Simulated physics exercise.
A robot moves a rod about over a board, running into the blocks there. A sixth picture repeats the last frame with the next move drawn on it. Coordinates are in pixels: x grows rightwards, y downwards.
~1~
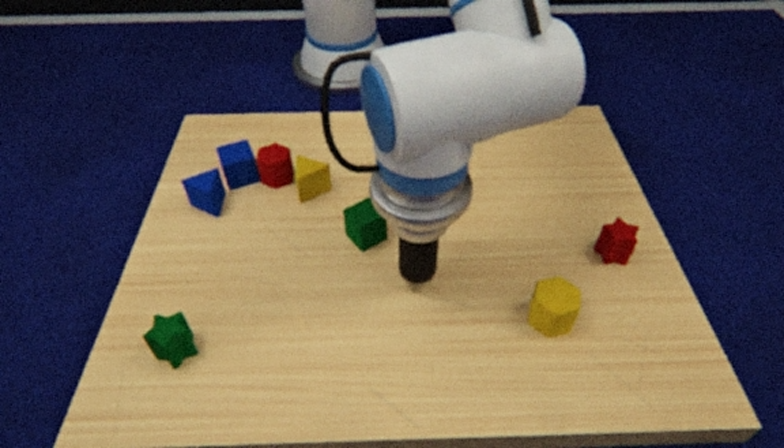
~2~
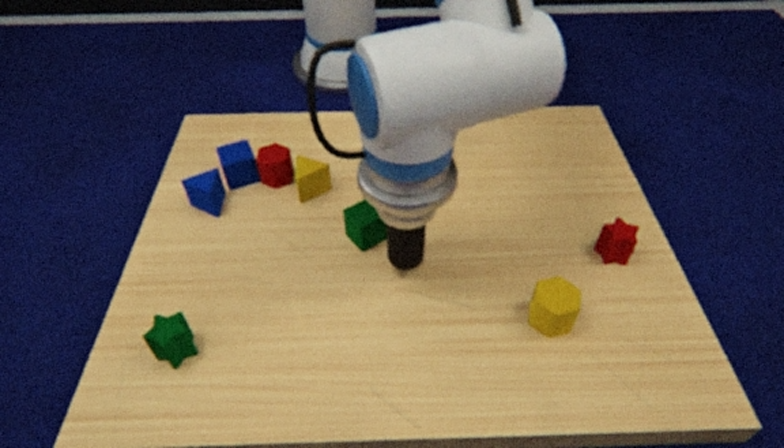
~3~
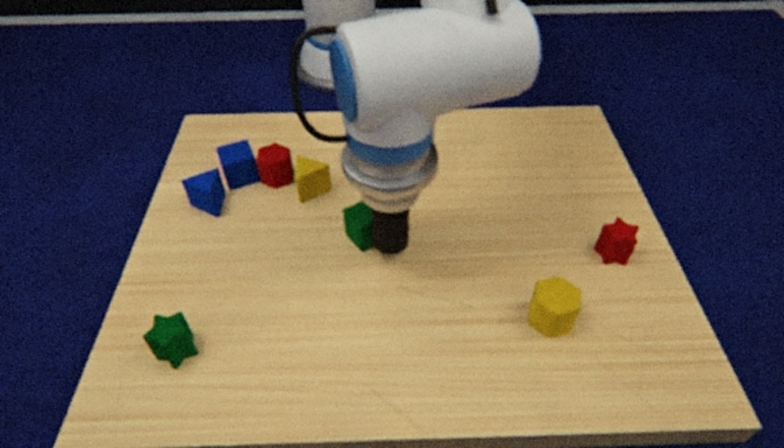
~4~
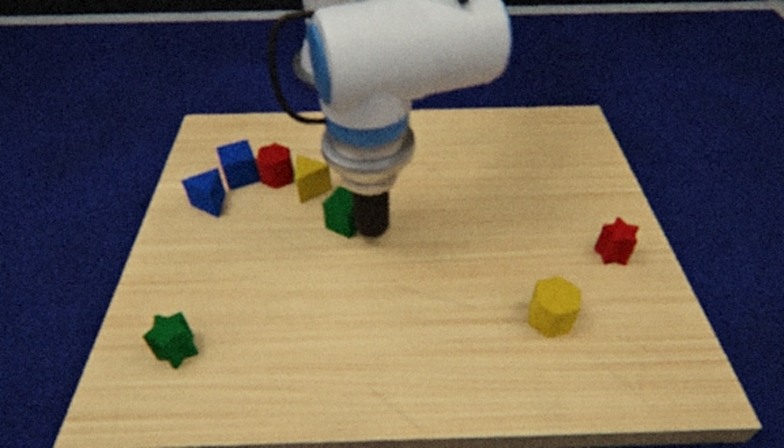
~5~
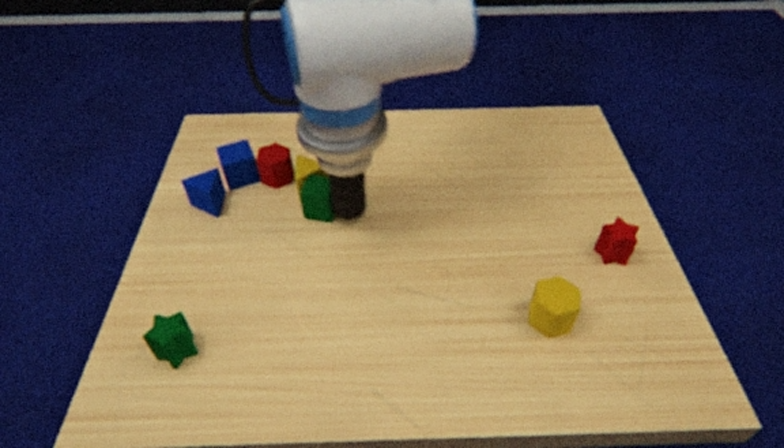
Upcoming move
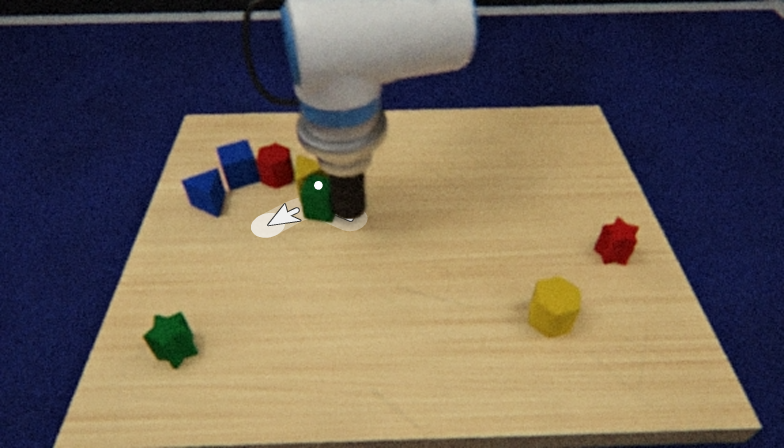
A robot arm moves left and pushes the green block up to the yellow triangular block.
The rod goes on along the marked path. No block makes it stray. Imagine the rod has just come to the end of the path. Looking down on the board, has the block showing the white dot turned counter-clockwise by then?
Going by the path, no.
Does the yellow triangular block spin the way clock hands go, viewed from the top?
Yes.
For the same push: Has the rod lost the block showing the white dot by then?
Yes
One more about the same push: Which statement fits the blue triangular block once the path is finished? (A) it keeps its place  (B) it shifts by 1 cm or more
Answer: A.
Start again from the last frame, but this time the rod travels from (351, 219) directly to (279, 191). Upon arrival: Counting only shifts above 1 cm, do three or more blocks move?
My answer is yes.
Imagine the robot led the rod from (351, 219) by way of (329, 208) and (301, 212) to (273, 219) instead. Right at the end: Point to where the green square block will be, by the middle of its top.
I'd place it at (251, 177), taking the centre of its top.
Drawn move, from (351, 219) over (325, 208) and (295, 211) to (268, 225); the dot is on the green square block.
What follows on the original path. One third of the way, rod at (323, 197); yellow triangular block at (299, 160), turned 40° clockwise; green square block at (290, 178).
Two thirds of the way, rod at (292, 200); yellow triangular block at (299, 160), turned 45° clockwise; green square block at (262, 176), turned 25° clockwise.
At the end, rod at (265, 214); blue triangular block still; red hexagonal block still; yellow triangular block at (299, 160), turned 45° clockwise; green square block at (257, 177), turned 40° clockwise.
